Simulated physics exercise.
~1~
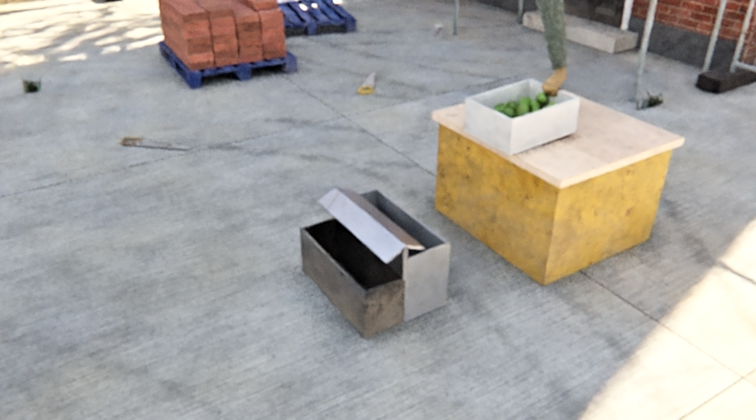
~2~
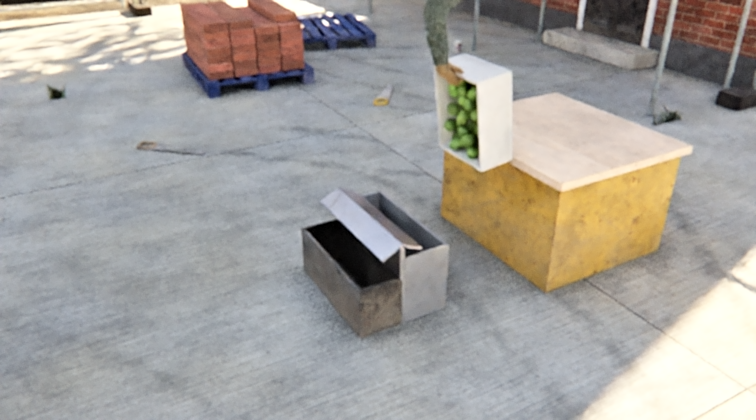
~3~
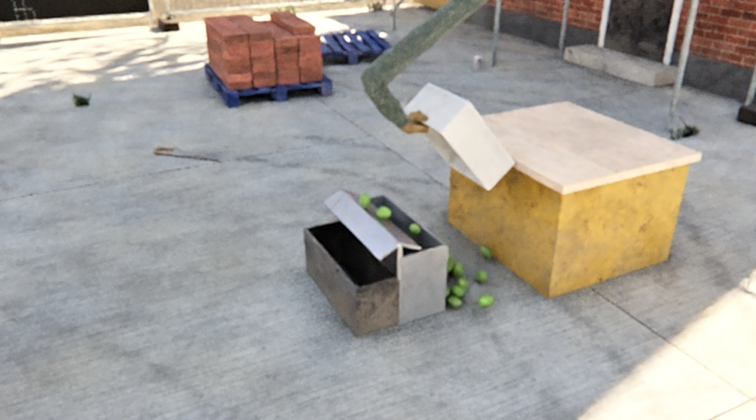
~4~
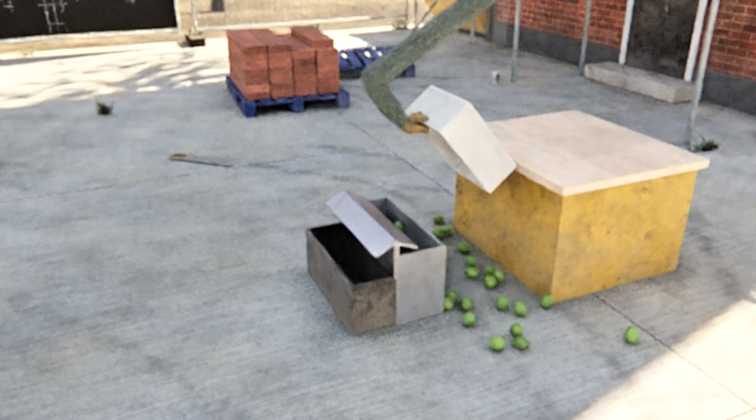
Green limes spilling from a white box tipped off a bench by a mechanical arm, some entering a grey bin, most scattering on the ground.
